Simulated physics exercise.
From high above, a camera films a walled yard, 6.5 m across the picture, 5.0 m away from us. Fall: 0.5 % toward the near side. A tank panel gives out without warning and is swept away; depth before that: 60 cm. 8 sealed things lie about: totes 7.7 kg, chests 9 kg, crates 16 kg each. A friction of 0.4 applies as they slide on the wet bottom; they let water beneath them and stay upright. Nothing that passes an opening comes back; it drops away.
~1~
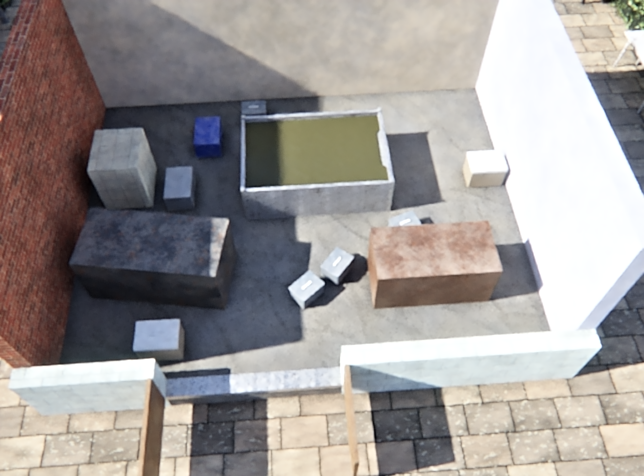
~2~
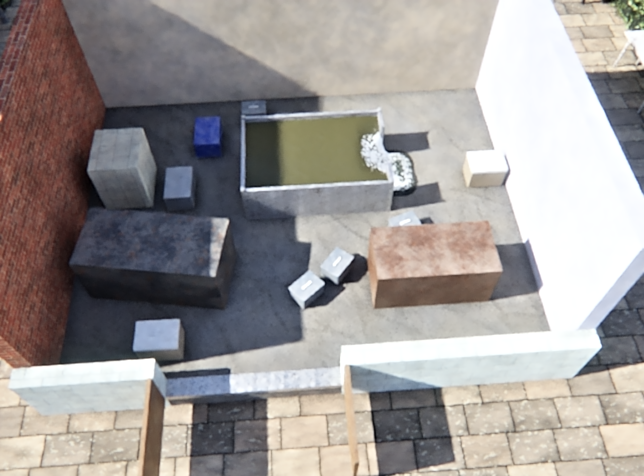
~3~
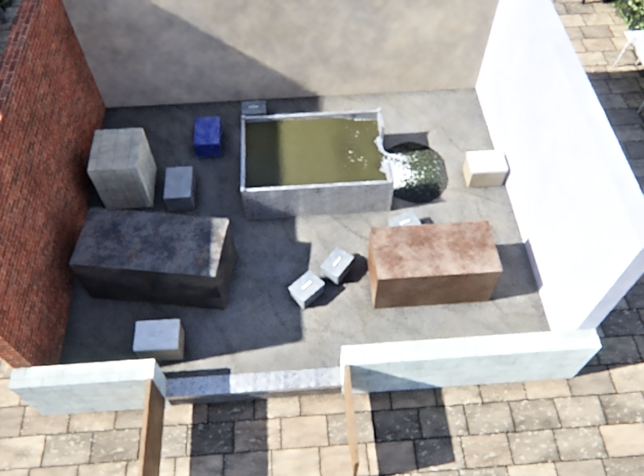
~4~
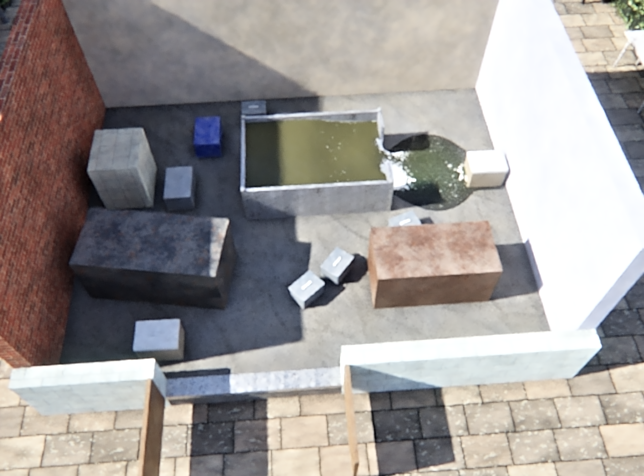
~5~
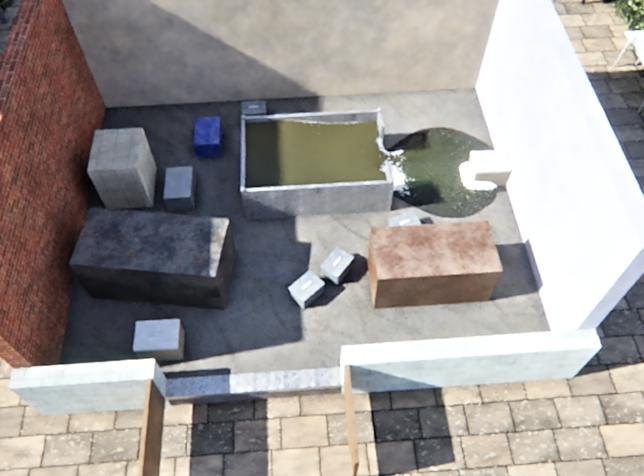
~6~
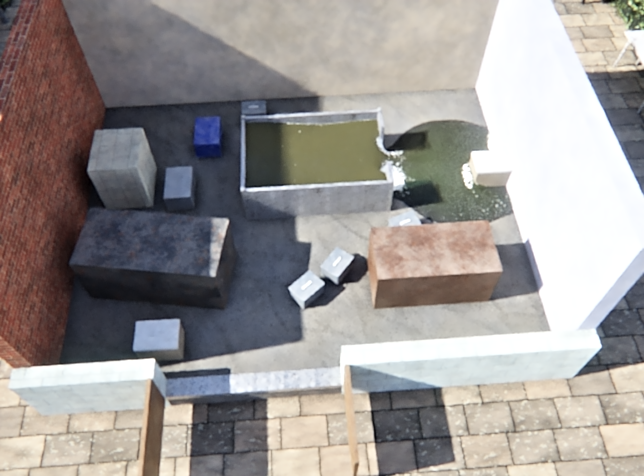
Murky water pouring through a gap in a raised tank's right side, spreading across the walled yard floor and around a pale crate.
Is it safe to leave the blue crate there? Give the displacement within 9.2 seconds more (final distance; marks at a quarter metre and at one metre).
Goes a modest distance.
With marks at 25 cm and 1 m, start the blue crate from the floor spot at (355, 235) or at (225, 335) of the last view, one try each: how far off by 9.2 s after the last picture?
I'd say it does not really move on the first try and it drifts a short distance on the second.
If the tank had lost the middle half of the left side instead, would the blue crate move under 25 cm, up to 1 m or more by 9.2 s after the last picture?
What happens next is that the blue crate gets swept a long way.
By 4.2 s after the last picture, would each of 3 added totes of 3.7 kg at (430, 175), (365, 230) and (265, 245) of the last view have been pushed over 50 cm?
Lab note - in order: Above threshold / below threshold / below threshold.
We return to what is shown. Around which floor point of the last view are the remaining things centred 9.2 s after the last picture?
That lands at roughly (247, 242).
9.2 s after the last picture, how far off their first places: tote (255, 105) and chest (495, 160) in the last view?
Respectively: 200 cm / 350 cm.
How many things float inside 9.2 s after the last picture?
The number is 3.
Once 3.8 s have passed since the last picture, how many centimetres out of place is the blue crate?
Shift by then: About 20 cm.
Then, 1.2 s after the last picture the blue crate is near (207, 130), 0.0 m from its start, aground; 0 of 8 are out; 1 afloat.
Then, 3.8 s after the last picture the blue crate is near (197, 131), 0.2 m from its start, aground; 0 of 8 are out; 1 afloat.
Then, 6.2 s after the last picture the blue crate is near (162, 141), 0.7 m from its start, aground; 0 of 8 are out; 2 afloat.
Then, 9.2 s after the last picture the blue crate is near (171, 147), 0.6 m from its start, aground; 0 of 8 are out; 3 afloat.
